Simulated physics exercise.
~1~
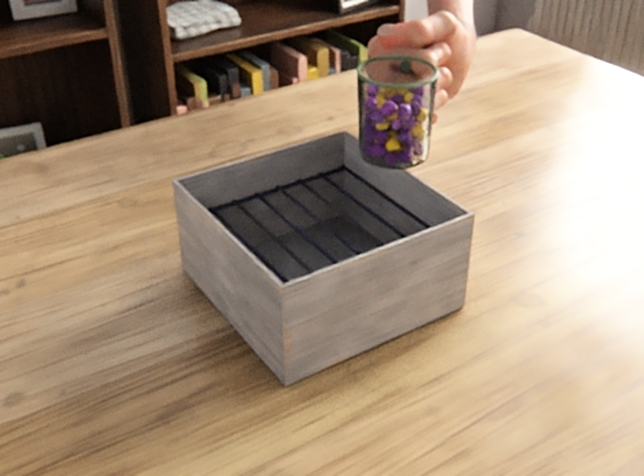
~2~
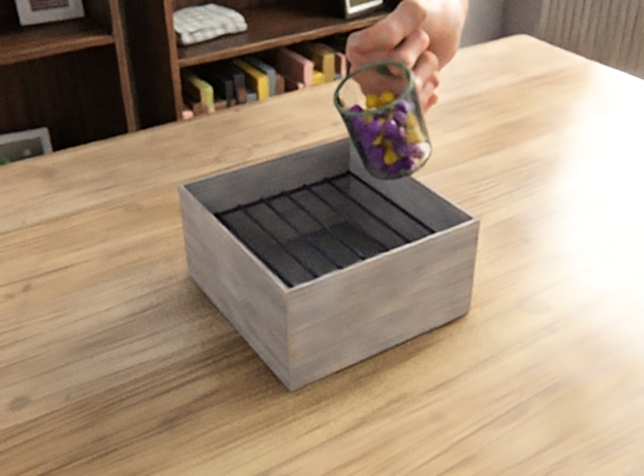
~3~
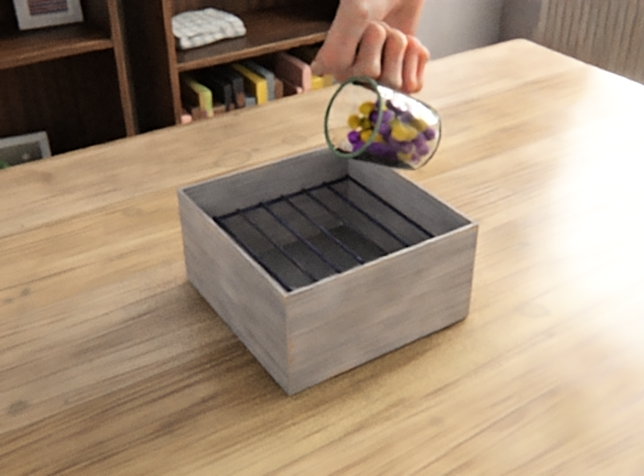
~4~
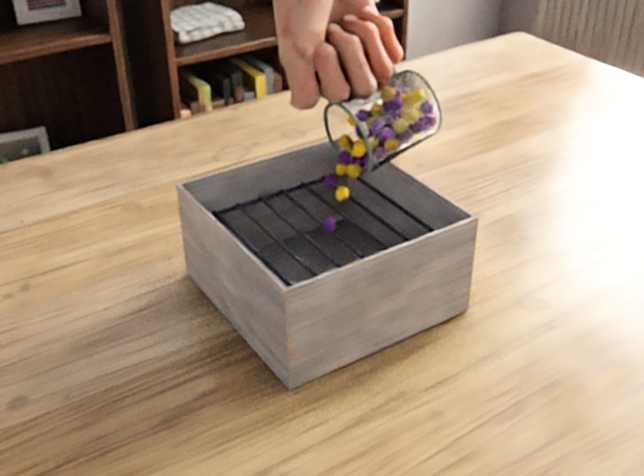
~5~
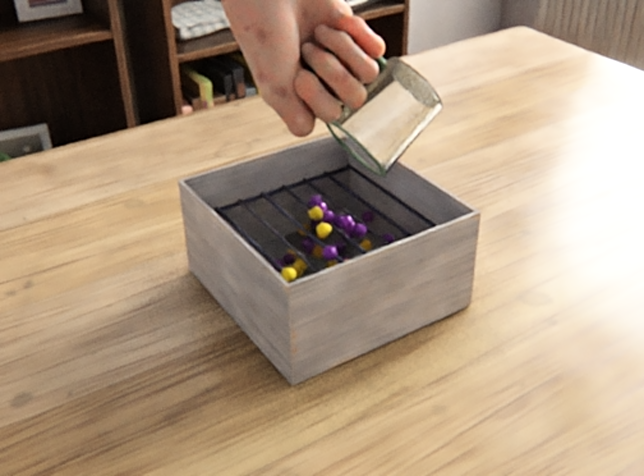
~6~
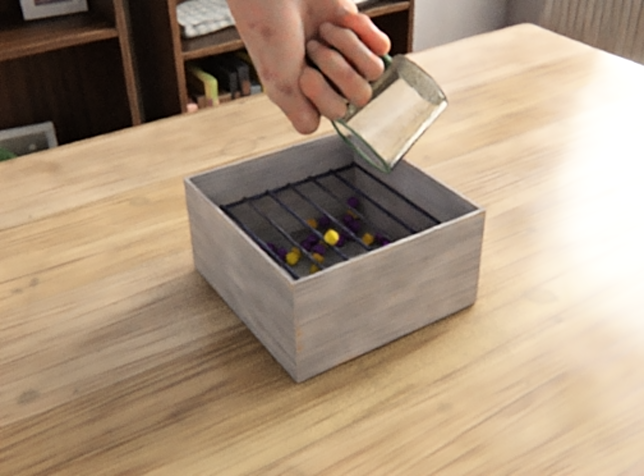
A hand tipped a glass of yellow and purple bits over a wire rack set inside an open gray box, spilling them out until the glass was empty, and nearly all slipped between the wires to the bottom, with only a few yellow ones left on top.
